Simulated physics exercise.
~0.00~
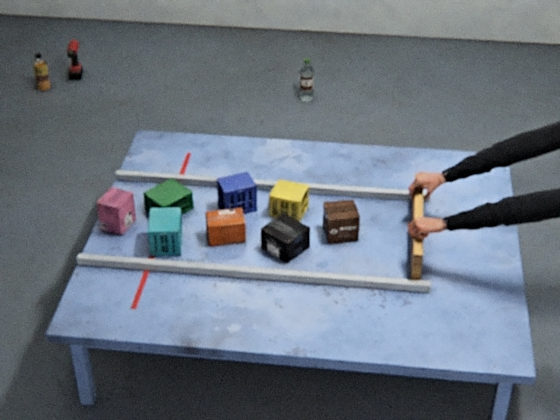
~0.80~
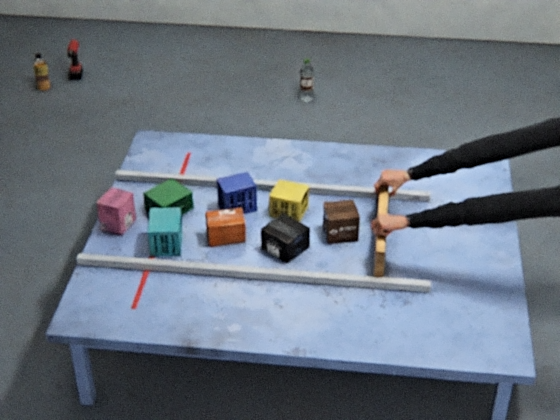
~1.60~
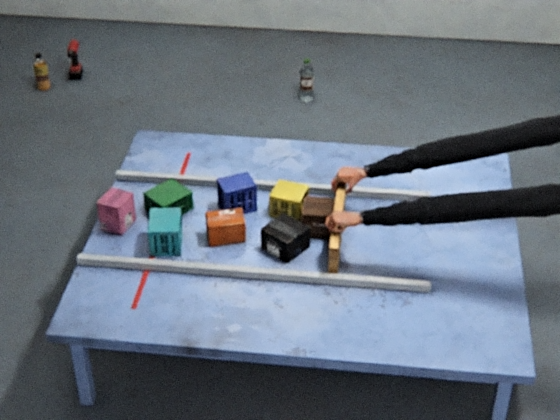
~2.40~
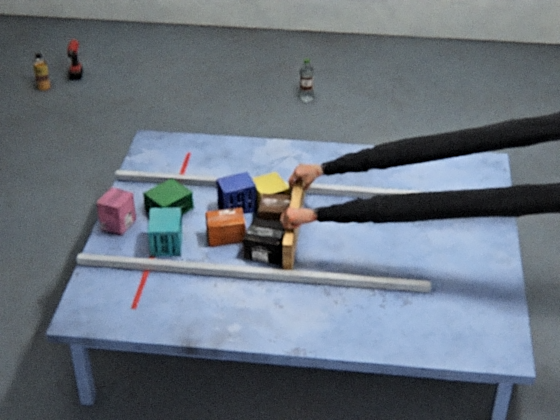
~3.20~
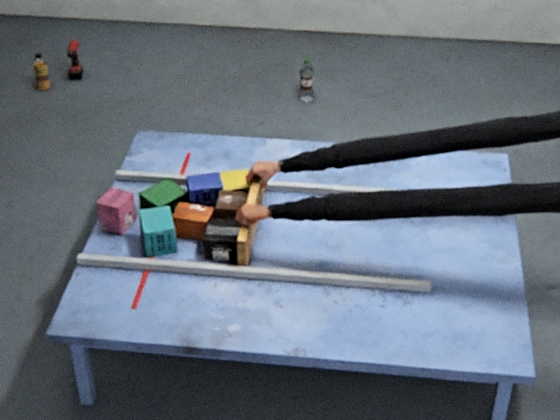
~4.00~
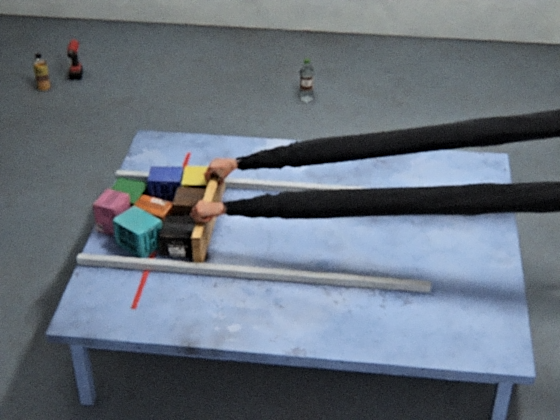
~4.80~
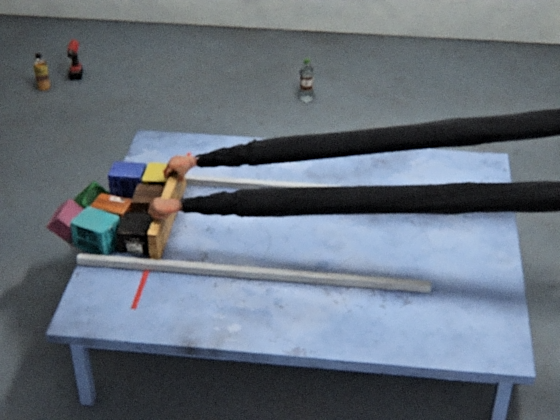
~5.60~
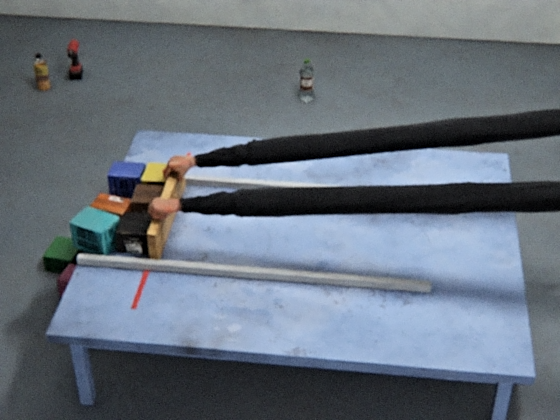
Two hands slid an upright plank leftward across a blue table, gathering the scattered colourful crates and parcels into a tight cluster and shoving them to the left edge, where the pink and green ones dropped off while the rest stayed on.
